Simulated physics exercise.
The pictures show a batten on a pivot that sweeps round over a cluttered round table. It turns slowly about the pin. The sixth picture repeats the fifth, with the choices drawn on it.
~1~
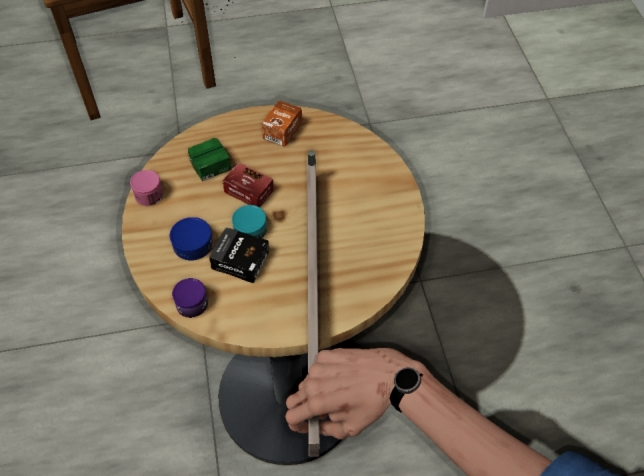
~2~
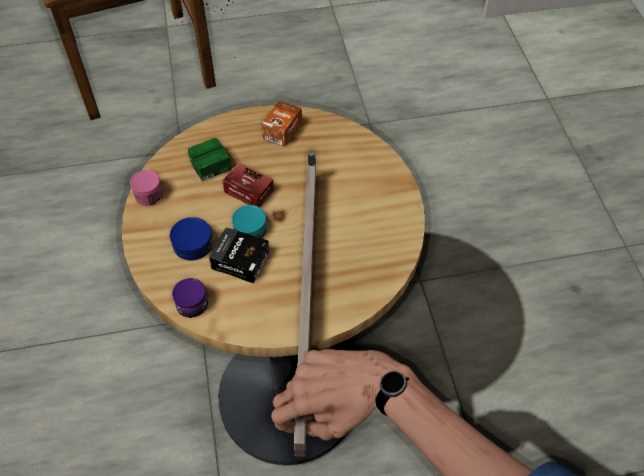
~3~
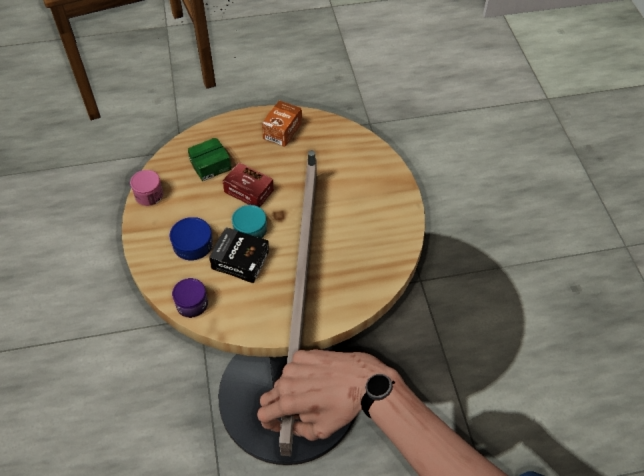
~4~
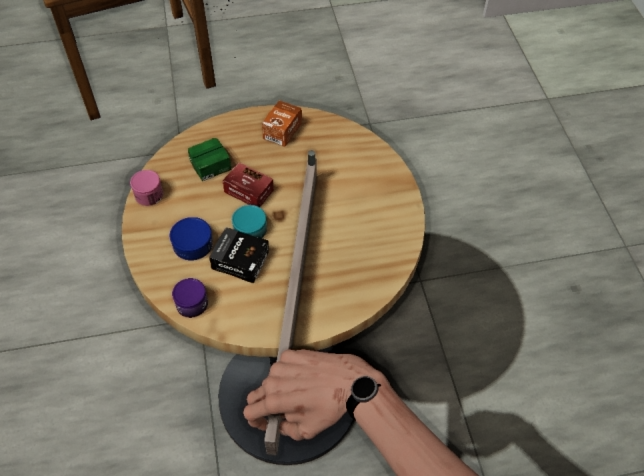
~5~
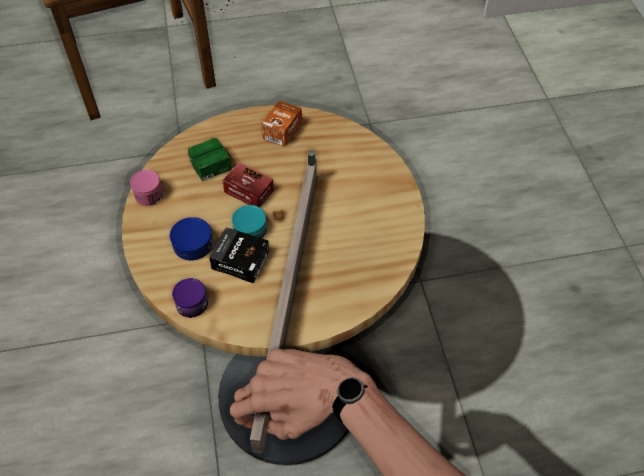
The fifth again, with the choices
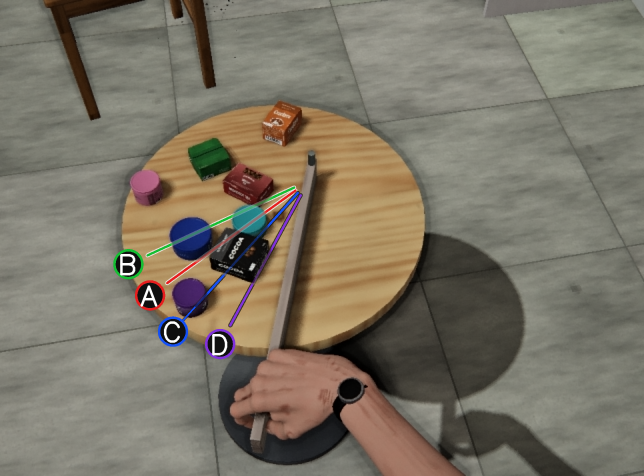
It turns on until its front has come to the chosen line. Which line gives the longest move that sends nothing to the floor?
At B, and not beyond.
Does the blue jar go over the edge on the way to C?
By then, no.
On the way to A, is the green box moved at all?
No.
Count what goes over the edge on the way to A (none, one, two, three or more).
In all, none.
On the copy, A at (234, 234); B at (223, 220); C at (249, 247); D at (267, 256).
On B. First, arm (263, 235); black box (231, 250); pink jar (147, 188).
Then, arm (236, 218); purple tub (154, 272); blue jar (160, 215).
Finally, arm (223, 203); pink jar (135, 179); purple tub (129, 243); nothing has fallen.
By contrast, A is safe but short; C is safe but short; D is safe but short.
